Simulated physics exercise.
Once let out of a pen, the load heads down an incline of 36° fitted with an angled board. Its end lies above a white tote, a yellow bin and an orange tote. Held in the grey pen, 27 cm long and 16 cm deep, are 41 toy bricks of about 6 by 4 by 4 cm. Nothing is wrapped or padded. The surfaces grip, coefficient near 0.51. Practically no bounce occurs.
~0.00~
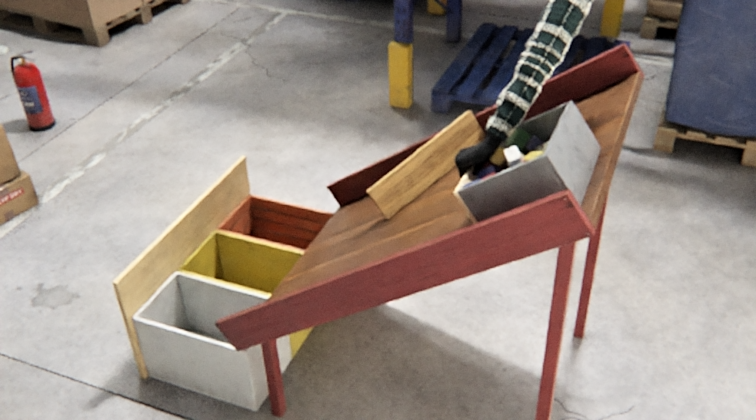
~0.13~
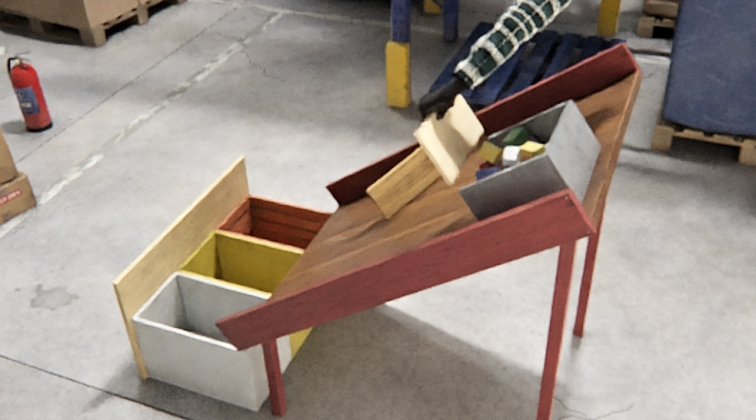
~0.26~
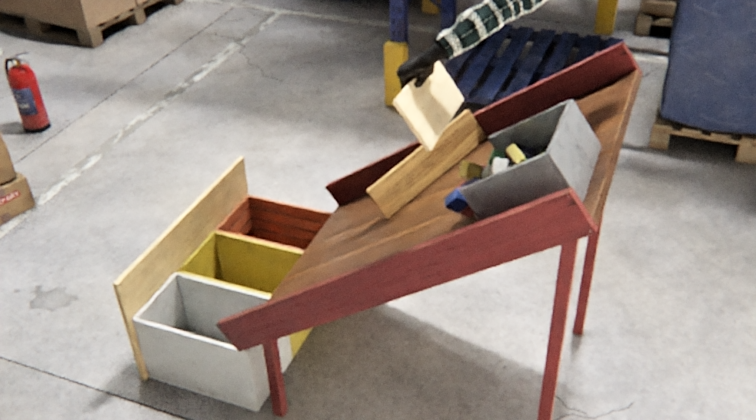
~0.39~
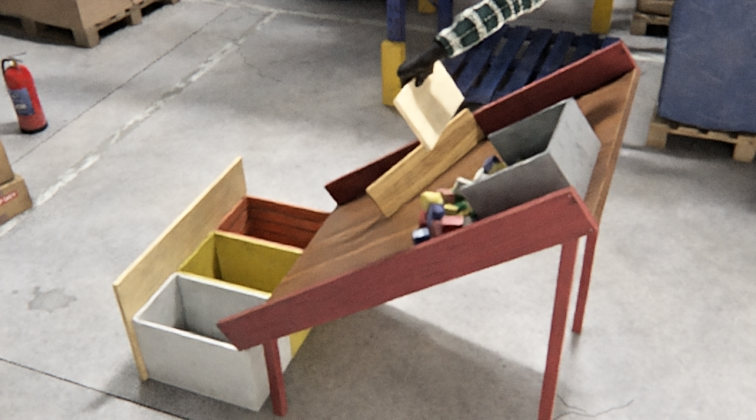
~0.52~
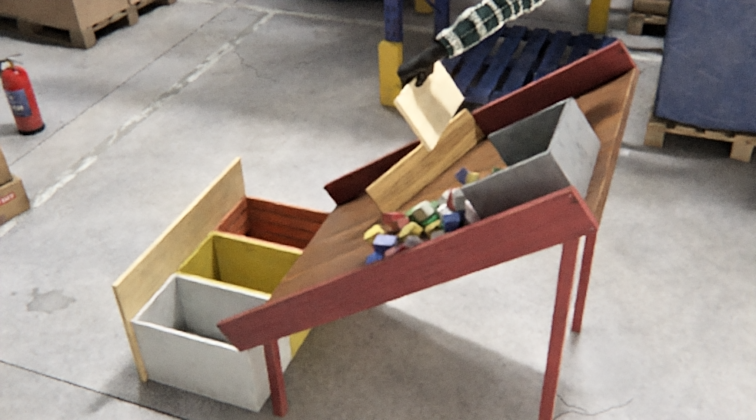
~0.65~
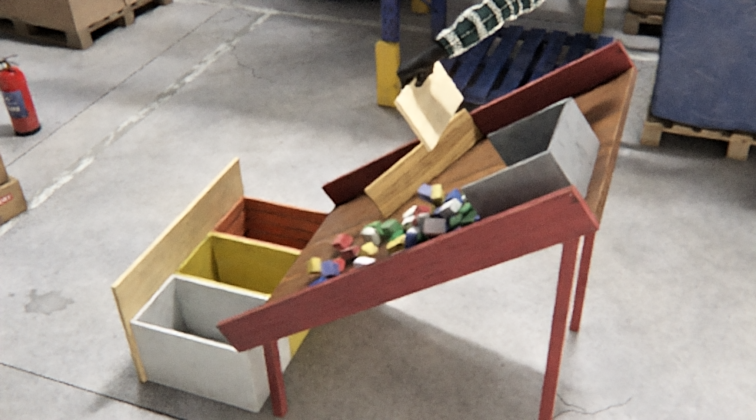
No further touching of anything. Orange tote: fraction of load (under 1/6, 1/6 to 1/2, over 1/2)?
Under 1/6.
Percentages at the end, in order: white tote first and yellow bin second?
Close to 60 and 40 percent respectively.
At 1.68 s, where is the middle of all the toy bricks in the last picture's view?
(204, 344).
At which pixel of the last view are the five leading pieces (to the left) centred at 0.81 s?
Their mean place is roughly (263, 296) in the last picture.
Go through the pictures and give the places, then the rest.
In the first frame (we follow the rim corner now nearest the camera), grey pen at (543, 156); orange tote at (316, 254); nothing out yet.
In the second frame, grey pen at (544, 155).
In the third frame, grey pen at (545, 154); 12 out.
In the fourth frame, grey pen at (545, 153); 24 out, the lowest brick at (428, 220).
In the fifth frame, grey pen at (546, 152); 35 out.
In the sixth frame, grey pen at (546, 152); orange tote at (313, 254); 41 out, the lowest brick at (314, 266).
After 0.81 s, 1 in the white tote, 39 on the slope and 1 in the air.
After 1.02 s, 7 in the white tote, 4 in the yellow bin, 28 on the slope and 2 in the air.
After 1.31 s, 19 in the white tote, 13 in the yellow bin, 5 on the slope and 4 in the air.
When it is over (at 1.68 s), 25 in the white tote and 16 in the yellow bin. Asked share, 0 of 41, 0 per cent.
